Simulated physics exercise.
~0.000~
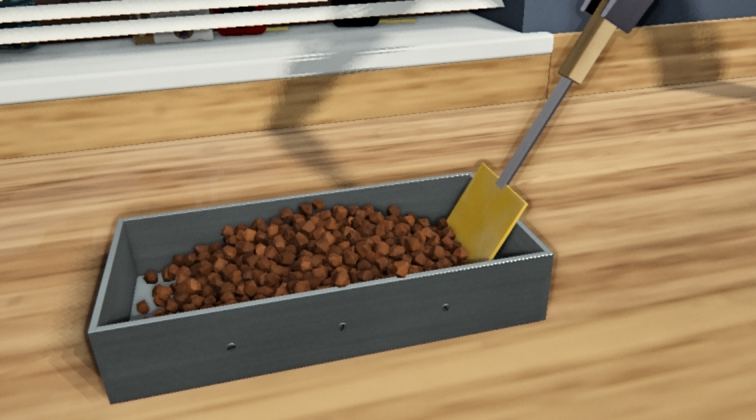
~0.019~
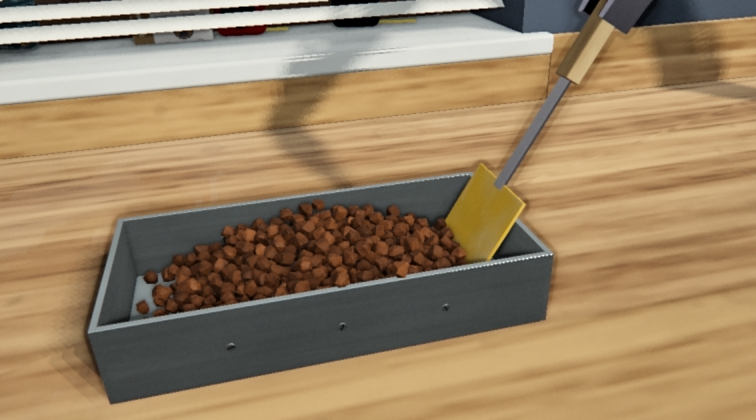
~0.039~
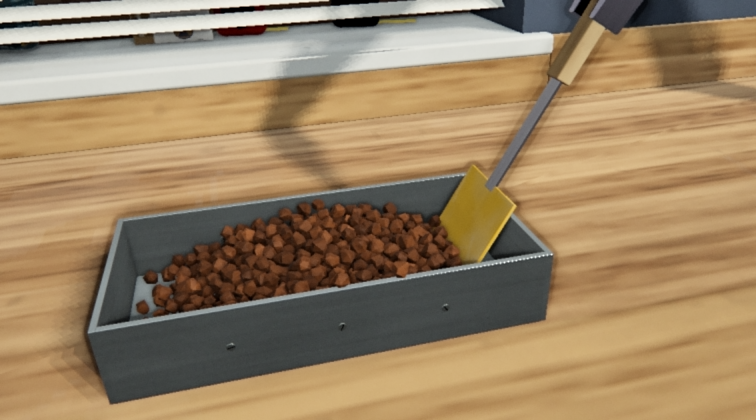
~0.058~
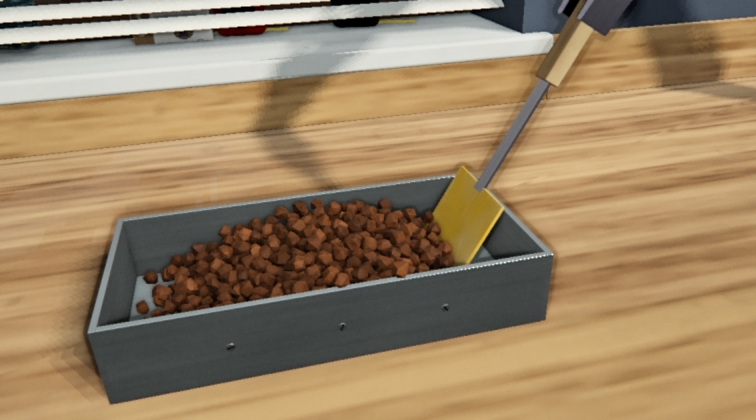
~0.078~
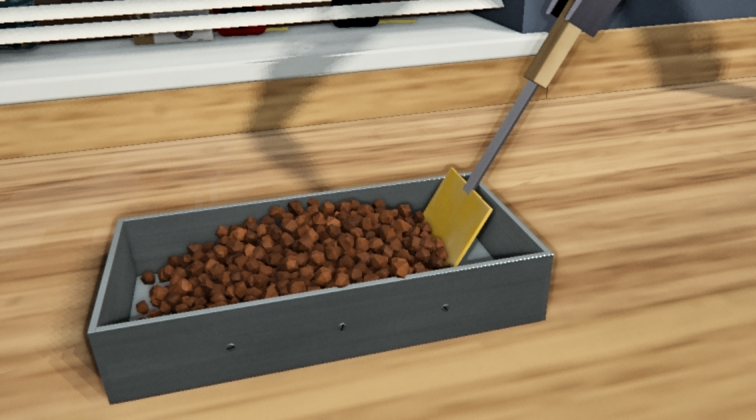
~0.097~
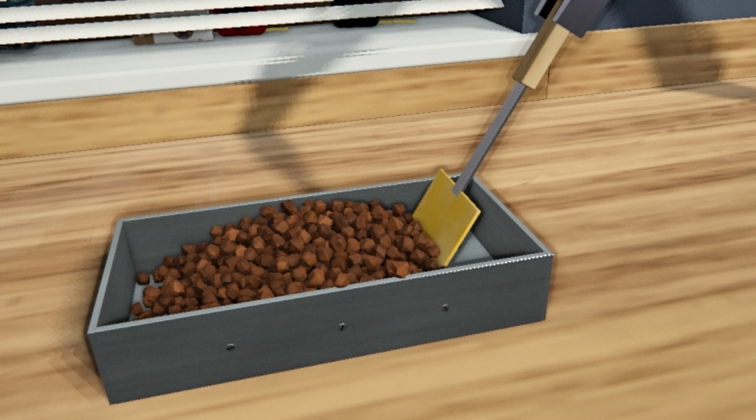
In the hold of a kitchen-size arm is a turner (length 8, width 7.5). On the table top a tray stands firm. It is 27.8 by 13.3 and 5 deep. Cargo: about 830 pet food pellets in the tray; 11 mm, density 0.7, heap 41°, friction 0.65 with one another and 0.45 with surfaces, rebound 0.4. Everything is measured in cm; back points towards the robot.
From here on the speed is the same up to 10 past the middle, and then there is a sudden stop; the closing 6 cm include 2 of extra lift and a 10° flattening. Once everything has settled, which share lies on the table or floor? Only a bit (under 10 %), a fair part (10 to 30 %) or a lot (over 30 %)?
A fair part.
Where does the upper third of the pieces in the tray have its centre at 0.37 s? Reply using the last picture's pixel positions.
(240, 225).
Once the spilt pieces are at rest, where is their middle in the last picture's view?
Near (88, 332) in the last picture.
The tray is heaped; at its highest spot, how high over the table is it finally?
Close to 9.0 centimetres high.
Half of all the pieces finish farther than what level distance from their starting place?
Level distance of around 7 cm.
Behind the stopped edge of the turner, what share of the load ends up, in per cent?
Roughly 60 per cent of the load.
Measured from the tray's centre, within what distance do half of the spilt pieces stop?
Close to 18 cm from the centre.
After 0.23 s, sloping 59°, highest piece 9 above the table; 827 in the tray, 1 on the blade or in flight.
After 0.37 s, sloping 56°, highest piece 11 above the table; 808 in the tray, 2 on the table or floor, 18 on the blade or in flight.
After 0.64 s, sloping 49°, highest piece 9 above the table; 704 in the tray, 110 on the table or floor, 14 on the blade or in flight.
After 1.69 s, sloping 49°, highest piece 9 above the table; 699 in the tray, 126 on the table or floor, 3 on the blade or in flight.
At rest, 699 in the tray, 126 on the table or floor, 3 on the blade or in flight. That is 15 % on the table or floor.
